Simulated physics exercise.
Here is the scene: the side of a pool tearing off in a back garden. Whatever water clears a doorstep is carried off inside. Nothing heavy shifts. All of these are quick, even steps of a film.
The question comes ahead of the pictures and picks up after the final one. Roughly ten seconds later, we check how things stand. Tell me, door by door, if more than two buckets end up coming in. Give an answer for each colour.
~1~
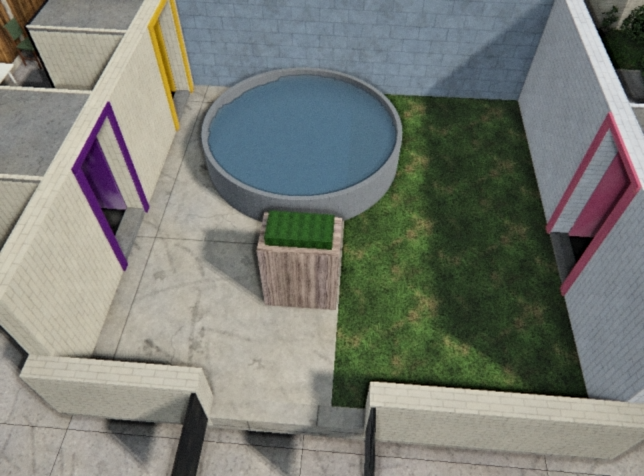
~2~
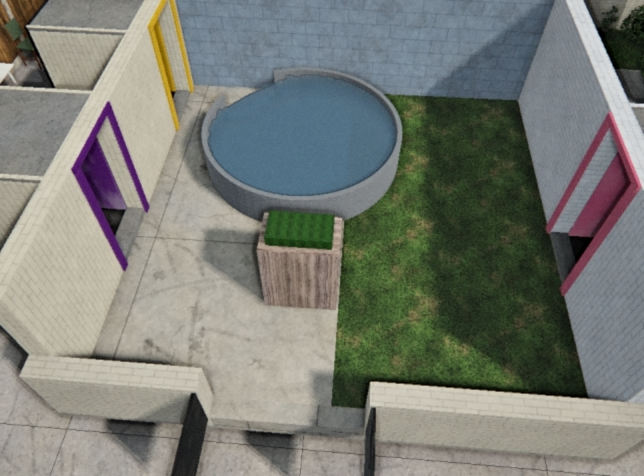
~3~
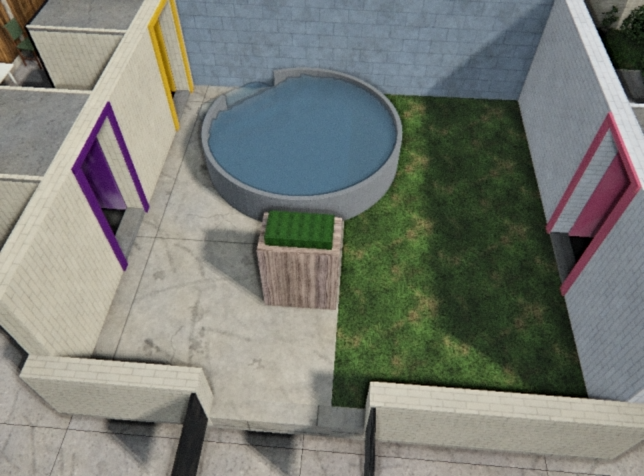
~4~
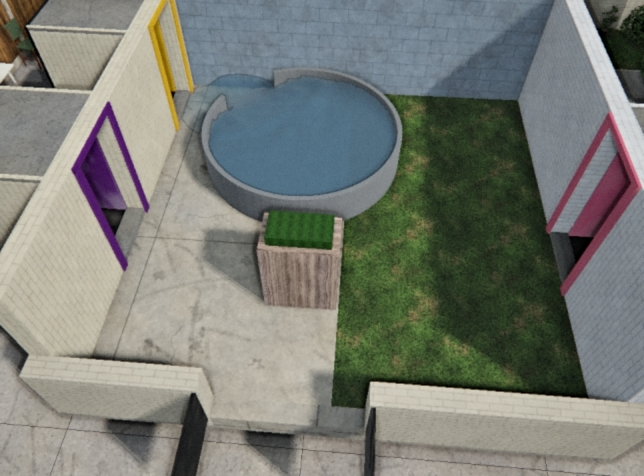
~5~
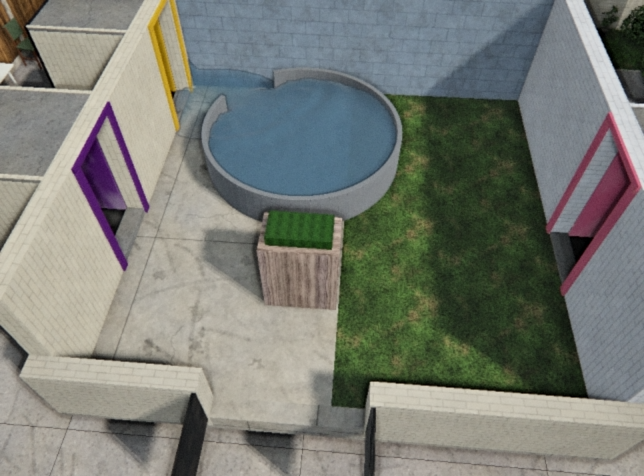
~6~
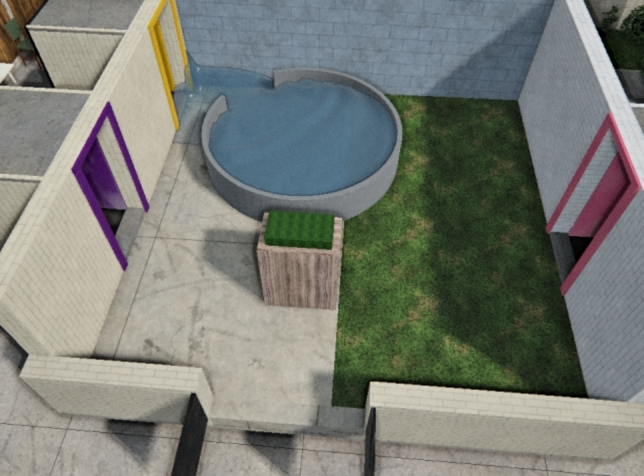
Outcome: Most likely the pink door will not exceed two buckets, most likely the purple door will not exceed two buckets, most likely the yellow door will exceed two buckets.
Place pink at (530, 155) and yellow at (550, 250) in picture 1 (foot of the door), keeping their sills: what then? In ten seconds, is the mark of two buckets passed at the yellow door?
The yellow door stays inside the limit, I'd say.
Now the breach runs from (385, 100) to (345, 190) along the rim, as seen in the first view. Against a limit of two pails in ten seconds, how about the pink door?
Pink: Exceeds it.
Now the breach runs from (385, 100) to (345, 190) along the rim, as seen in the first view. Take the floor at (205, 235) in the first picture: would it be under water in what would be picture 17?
It would be parched.
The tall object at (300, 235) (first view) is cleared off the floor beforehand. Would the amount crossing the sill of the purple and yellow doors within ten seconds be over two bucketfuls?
Taking them in order, the purple door ends up below and the yellow door ends up above.
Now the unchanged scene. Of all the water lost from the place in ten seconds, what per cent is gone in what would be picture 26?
Roughly 45 per cent.
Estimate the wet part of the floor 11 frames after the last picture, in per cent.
That works out to some 20 in a hundred.
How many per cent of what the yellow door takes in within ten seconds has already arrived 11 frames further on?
I get 25 per cent.
A moment on, water covers 10 % of the floor; the pink door not reached, the purple door not reached, the yellow door far over two buckets in.
Next, water covers 20 % of the floor; the pink door not reached, the purple door wet at the sill, nothing in, the yellow door far over two buckets in.
Then, water covers 40 % of the floor; the pink door not reached, the purple door wet at the sill, nothing in, the yellow door far over two buckets in.
Later, water covers 55 % of the floor; the pink door not reached, the purple door wet at the sill, nothing in, the yellow door far over two buckets in.
In the end, water covers 80 % of the floor; the pink door not reached, the purple door wet at the sill, nothing in, the yellow door far over two buckets in.
